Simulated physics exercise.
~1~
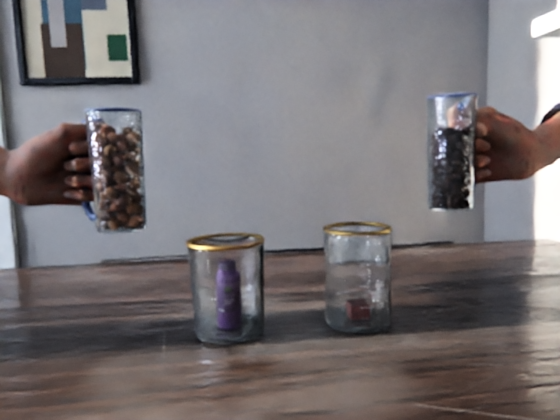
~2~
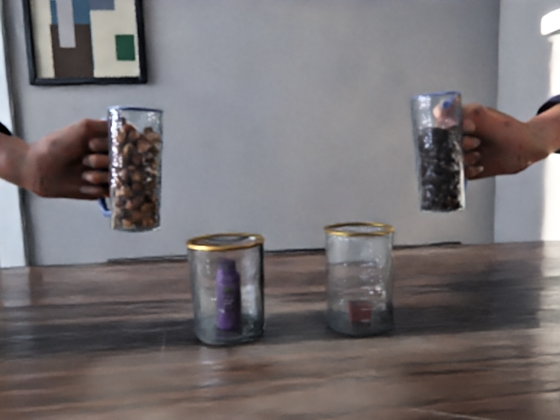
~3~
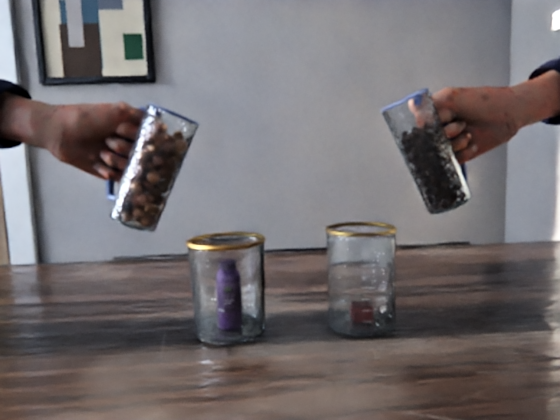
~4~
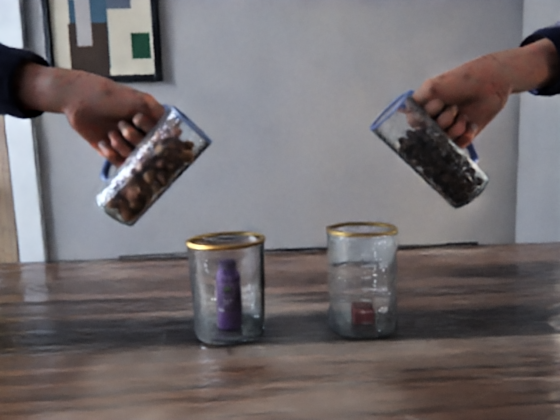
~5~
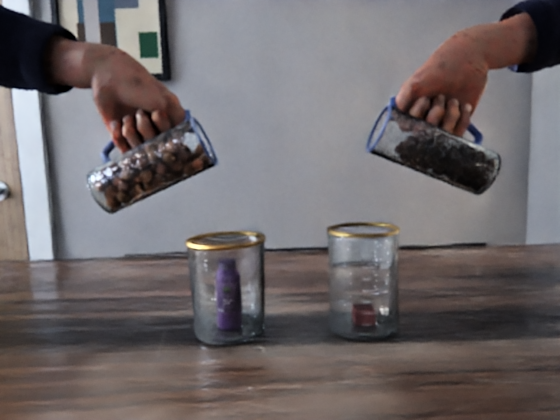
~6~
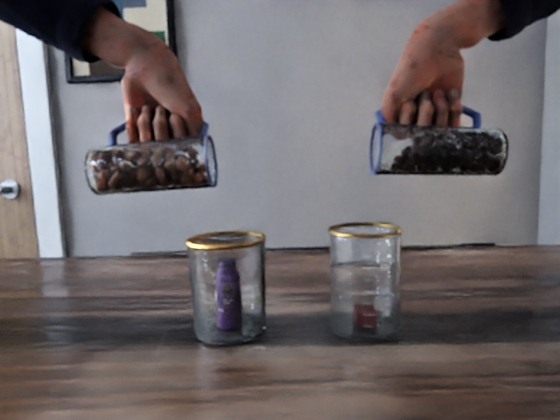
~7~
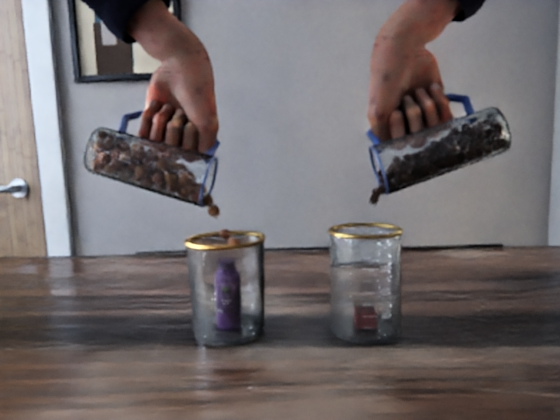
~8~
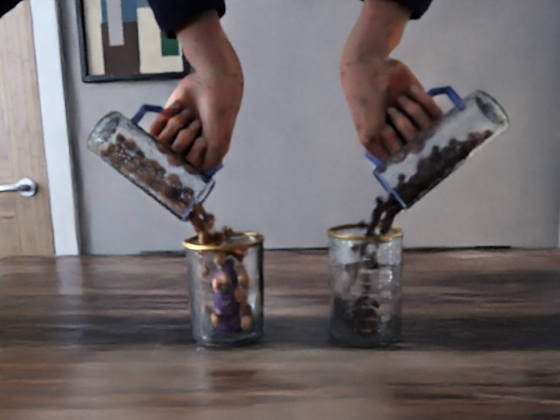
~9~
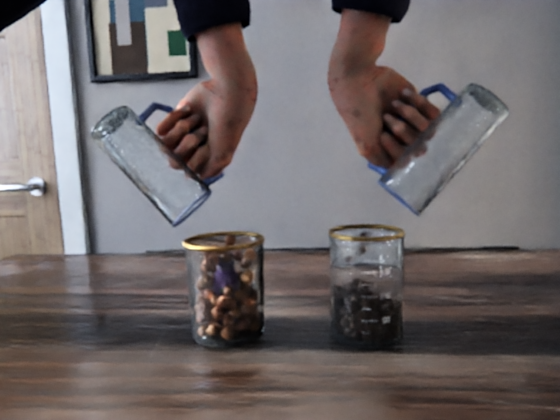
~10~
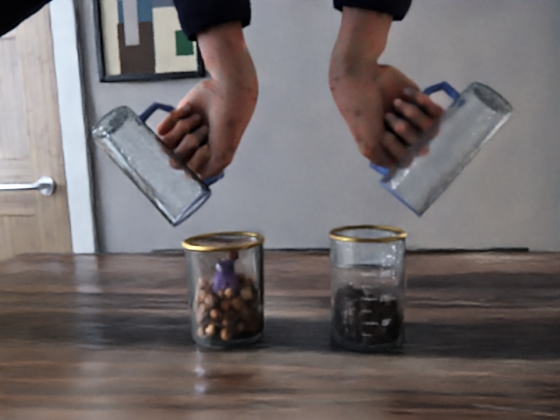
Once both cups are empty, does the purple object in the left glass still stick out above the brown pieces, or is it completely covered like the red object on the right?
The purple object still sticks out above the brown pieces, while the red object on the right is hidden under the dark pieces.
The clip shows two hands tipping clear cups over gold-rimmed glass containers, pouring brown nut-like pieces around a purple object on the left and dark pieces over a small red object on the right, until both cups are empty and only the purple object's top still shows.
